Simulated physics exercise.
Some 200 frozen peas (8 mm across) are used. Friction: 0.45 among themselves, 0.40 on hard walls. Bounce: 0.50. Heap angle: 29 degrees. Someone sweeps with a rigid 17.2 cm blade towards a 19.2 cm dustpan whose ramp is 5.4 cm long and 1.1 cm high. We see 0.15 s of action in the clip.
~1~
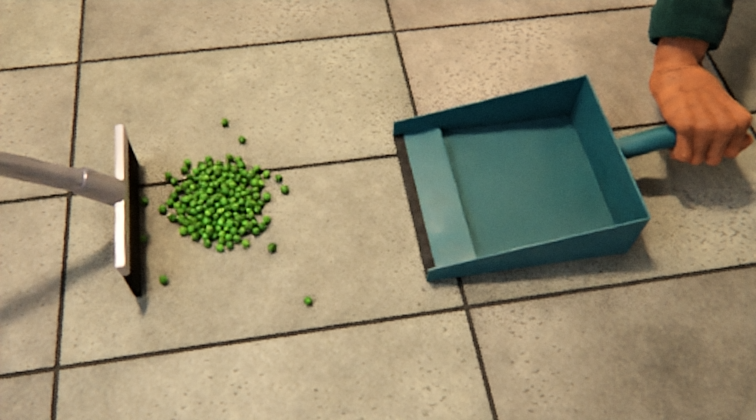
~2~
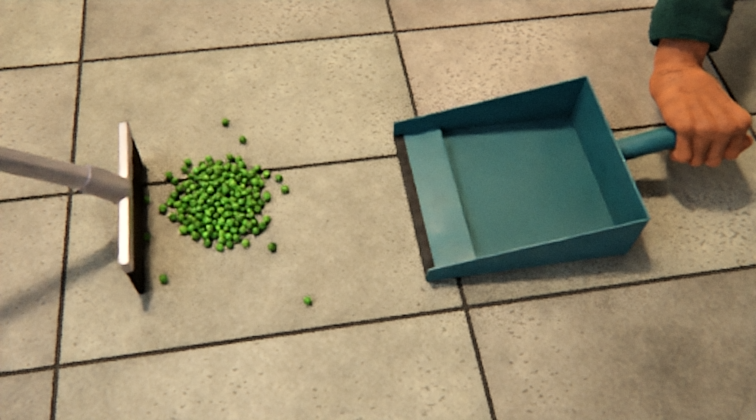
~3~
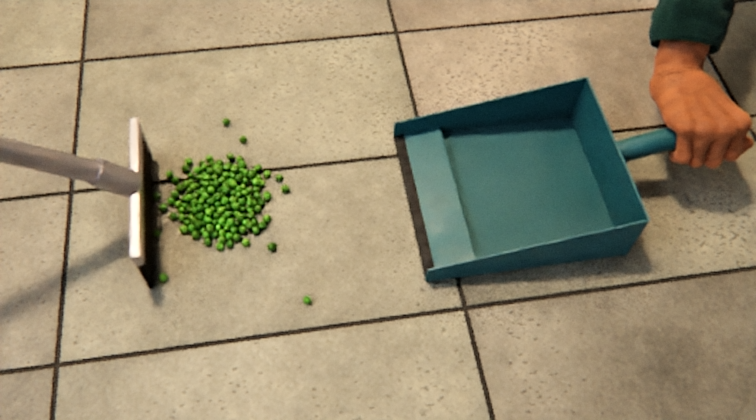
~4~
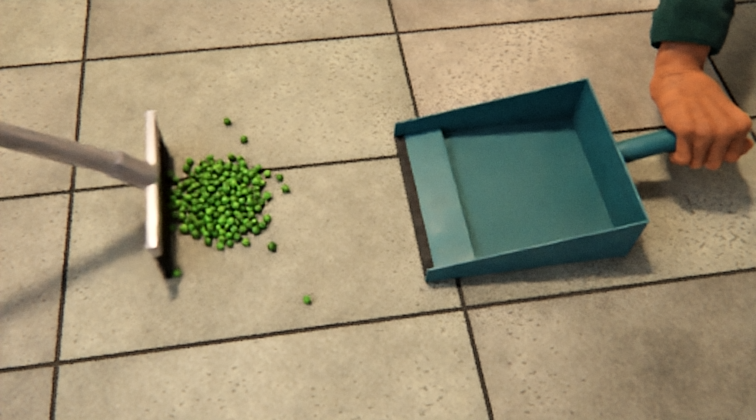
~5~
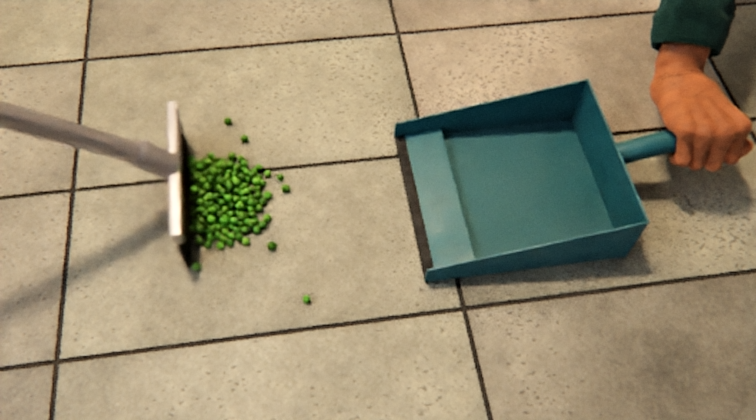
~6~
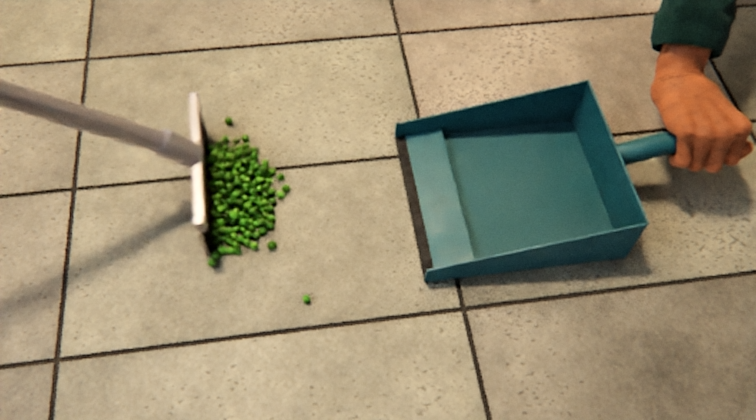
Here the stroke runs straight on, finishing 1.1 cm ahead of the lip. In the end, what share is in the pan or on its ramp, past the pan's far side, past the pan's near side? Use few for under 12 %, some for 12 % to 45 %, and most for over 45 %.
In the pan or on its ramp: Some, past the pan's far side: Some, past the pan's near side: Few.
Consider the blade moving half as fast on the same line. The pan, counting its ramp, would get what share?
In that case roughly 10 percent.
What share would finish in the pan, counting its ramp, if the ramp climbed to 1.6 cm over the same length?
Estimated share: Around 20 in a hundred.
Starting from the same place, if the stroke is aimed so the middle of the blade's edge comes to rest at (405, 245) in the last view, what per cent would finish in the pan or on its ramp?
Roughly 45 percent.
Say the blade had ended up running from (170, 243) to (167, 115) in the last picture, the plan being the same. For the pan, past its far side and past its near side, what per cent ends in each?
Pan 20; far 40; near 0.
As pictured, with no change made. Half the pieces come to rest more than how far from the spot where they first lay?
I'd say near 24 cm.
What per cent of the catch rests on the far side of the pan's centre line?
90 per cent.
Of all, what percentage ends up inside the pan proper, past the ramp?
Estimate: Close to 5 per cent of the total.
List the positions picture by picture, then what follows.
The first frame shows blade from (124, 269) to (122, 135), moved 0.0 cm, 0 of the pieces shifted so far; middle of the pieces at (222, 197); pan at (521, 189).
The second frame shows blade from (127, 266) to (126, 132), moved 0.4 cm, 0 of the pieces shifted so far; middle of the pieces at (222, 196).
The third frame shows blade from (138, 260) to (137, 128), moved 1.4 cm, 2 of the pieces shifted so far; middle of the pieces at (223, 196).
The fourth frame shows blade from (155, 250) to (153, 120), moved 3.2 cm, 5 of the pieces shifted so far; middle of the pieces at (223, 195).
The fifth frame shows blade from (178, 238) to (174, 111), moved 5.6 cm, 101 of the pieces shifted so far; middle of the pieces at (226, 196).
The sixth frame shows blade from (201, 226) to (195, 102), moved 8.0 cm, 188 of the pieces shifted so far; middle of the pieces at (239, 191); pan at (521, 193).
Then, 0.15 s after the last picture, middle of the blade 11 cm from the lip; 0 % over the lip, far side 25 %, near side 0 %.
Then, 0.25 s after the last picture, middle of the blade 4 cm from the lip; 0 % over the lip, far side 35 %, near side 0 %.
Then, 0.48 s after the last picture, middle of the blade 1 cm from the lip; 25 % over the lip, far side 40 %, near side 5 %.
In the end, pan 20 %, far side 40 %, near side 5 %, in front of the lip or behind the blade 35 %.
